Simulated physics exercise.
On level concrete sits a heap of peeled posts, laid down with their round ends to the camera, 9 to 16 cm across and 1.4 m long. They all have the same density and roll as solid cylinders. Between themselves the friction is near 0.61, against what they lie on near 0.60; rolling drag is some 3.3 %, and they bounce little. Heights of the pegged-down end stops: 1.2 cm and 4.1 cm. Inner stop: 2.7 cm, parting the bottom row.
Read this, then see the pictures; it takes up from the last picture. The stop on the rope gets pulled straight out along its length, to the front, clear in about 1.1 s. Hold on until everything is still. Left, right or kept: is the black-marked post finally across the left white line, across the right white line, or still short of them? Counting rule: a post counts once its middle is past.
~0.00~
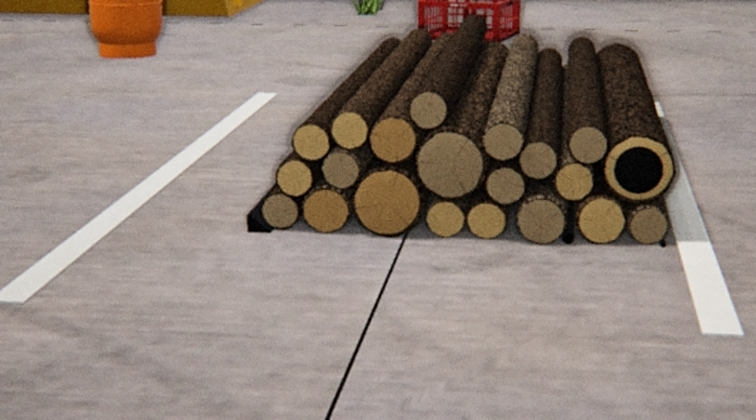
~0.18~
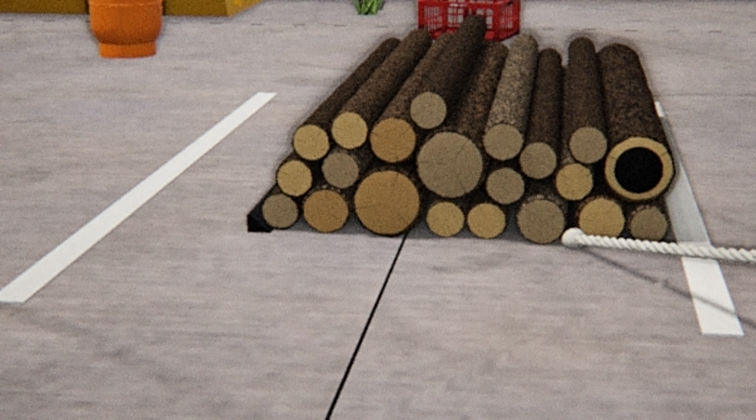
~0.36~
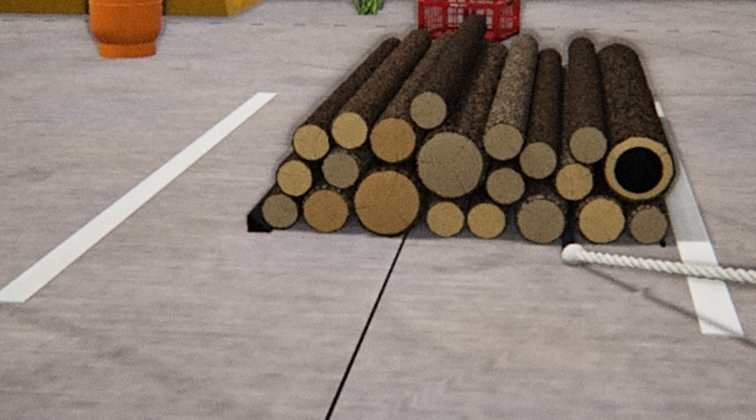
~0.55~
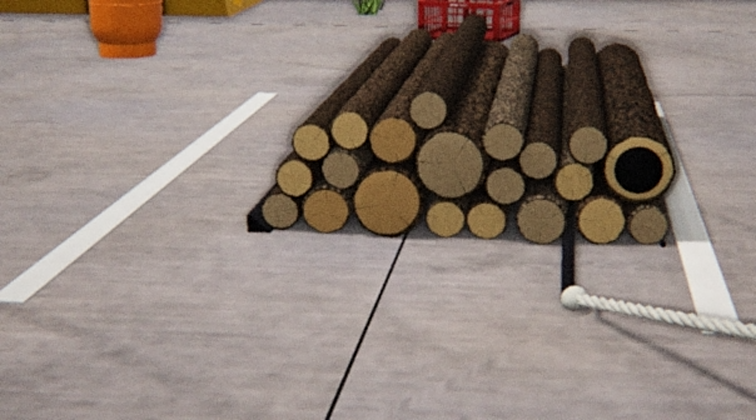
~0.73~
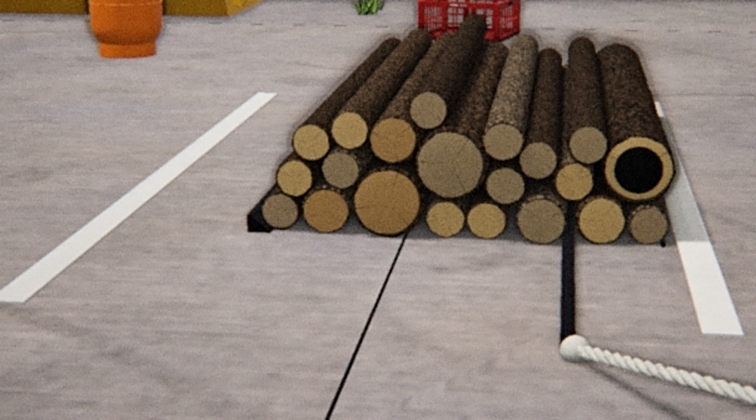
For the black-marked post it is kept.
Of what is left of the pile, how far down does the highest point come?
Roughly 0 cm.
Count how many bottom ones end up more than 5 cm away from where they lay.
Exactly 0.
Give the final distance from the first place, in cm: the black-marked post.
Black-marked post: 0.
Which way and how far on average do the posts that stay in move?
On average they drift left by around 0 cm.
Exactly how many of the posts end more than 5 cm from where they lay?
The number is exactly 0.
After 1.35 s, 0 now displaced over 5 cm; not one across the white lines; black in place.
After 1.44 s, 0 now displaced over 5 cm; not one across the white lines; black in place.
All still by 1.7 s, 0 moved over 5 cm; not one across the white lines; black in place; top of the pile 33 cm high, from 33 cm.
